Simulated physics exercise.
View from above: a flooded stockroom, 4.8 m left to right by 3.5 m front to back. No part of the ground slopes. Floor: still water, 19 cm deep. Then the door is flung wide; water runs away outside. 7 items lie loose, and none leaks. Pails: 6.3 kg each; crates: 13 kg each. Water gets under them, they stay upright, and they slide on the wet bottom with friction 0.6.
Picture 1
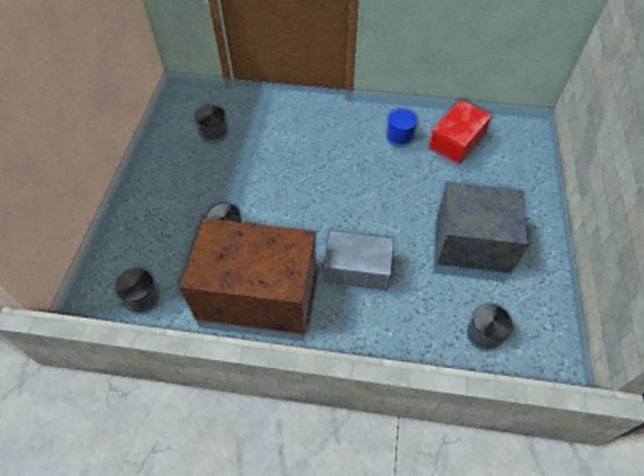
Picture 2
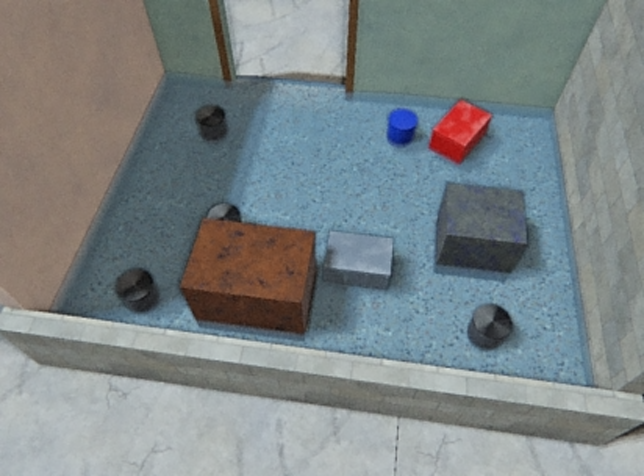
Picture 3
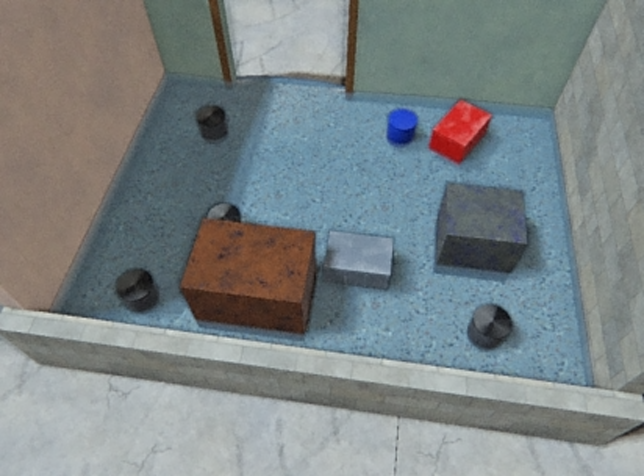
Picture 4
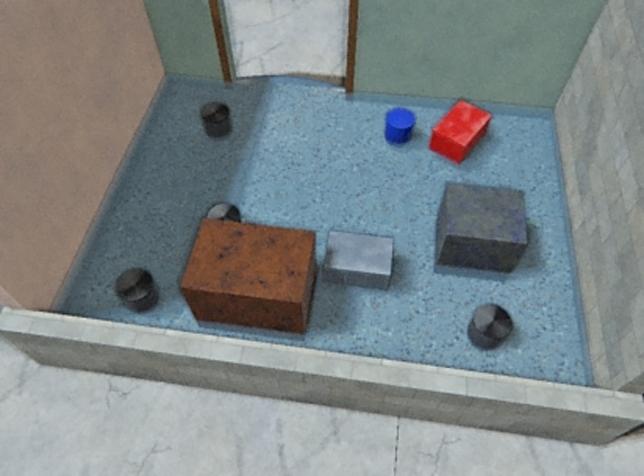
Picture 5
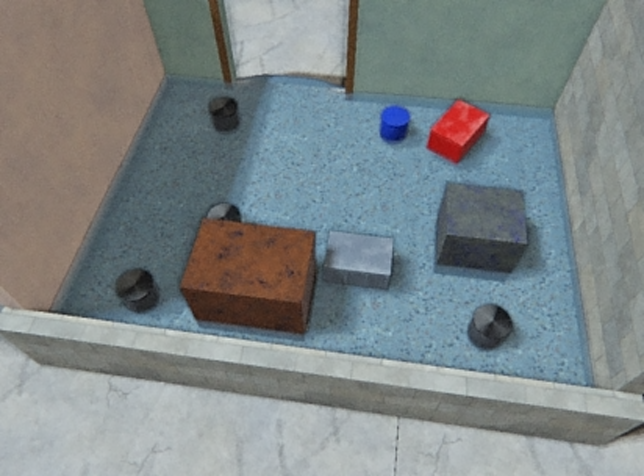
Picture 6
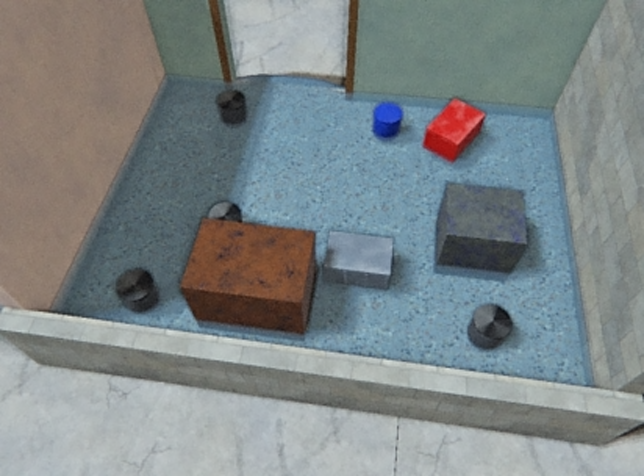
In a flooded stockroom seen from above, the brown door in the back wall is gone from its frame, leaving an open doorway. The dark round object at the back left then slides toward the opening, and the blue pail and red crate drift slightly left while the other things stay put.
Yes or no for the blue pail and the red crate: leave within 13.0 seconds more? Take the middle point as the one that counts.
Blue pail: Out; red crate: Out.
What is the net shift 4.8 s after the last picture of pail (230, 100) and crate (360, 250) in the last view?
First named - gone out; second named - 100 cm.
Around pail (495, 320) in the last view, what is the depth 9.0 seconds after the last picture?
I'd say some 11 cm.
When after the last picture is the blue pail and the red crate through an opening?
At about 3.0 and 7.5 s.
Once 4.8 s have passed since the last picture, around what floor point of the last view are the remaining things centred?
Around (297, 223).
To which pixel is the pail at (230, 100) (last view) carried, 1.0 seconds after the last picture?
Roughly (246, 78) in the same view.
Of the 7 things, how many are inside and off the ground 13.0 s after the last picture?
The number is 4.
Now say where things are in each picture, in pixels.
The first frame shows the blue pail at (403, 119) floats; the red crate at (463, 122) floats; about 3060 L in view; 0 of 7 have shifted.
The second frame shows the blue pail at (403, 119), afloat; the red crate at (463, 122) floats; 19 cm deep round most things; 0 of 7 have shifted.
The third frame shows the blue pail at (403, 119), afloat; the red crate at (463, 122), afloat; about 2990 L in view; 0 of 7 have shifted.
The fourth frame shows the blue pail at (401, 118), afloat, 4 cm from its start; the red crate at (463, 122), afloat; 19 cm deep round most things; 1 of 7 have shifted.
The fifth frame shows the blue pail at (396, 116) floats, 10 cm from its start; the red crate at (461, 122) floats; about 2890 L in view; 2 of 7 have shifted.
The sixth frame shows the blue pail at (388, 113) floats, 20 cm from its start; the red crate at (457, 121), afloat, 7 cm from its start; about 2830 L in view; 3 of 7 have shifted.
Then, 1.0 s after the last picture the blue pail is near (367, 102), 0.5 m from its start, afloat; the red crate is near (440, 116), 0.3 m from its start, afloat; 0 of 7 are out; 7 afloat.
Then, 4.8 s after the last picture the blue pail has gone out; the red crate is near (373, 99), 1.1 m from its start, afloat; 2 of 7 are out; 5 afloat.
Then, 9.0 s after the last picture the blue pail has gone out; the red crate has gone out; 3 of 7 are out; 4 afloat.
Then, 13.0 s after the last picture the blue pail has gone out; the red crate has gone out; 3 of 7 are out; 4 afloat.
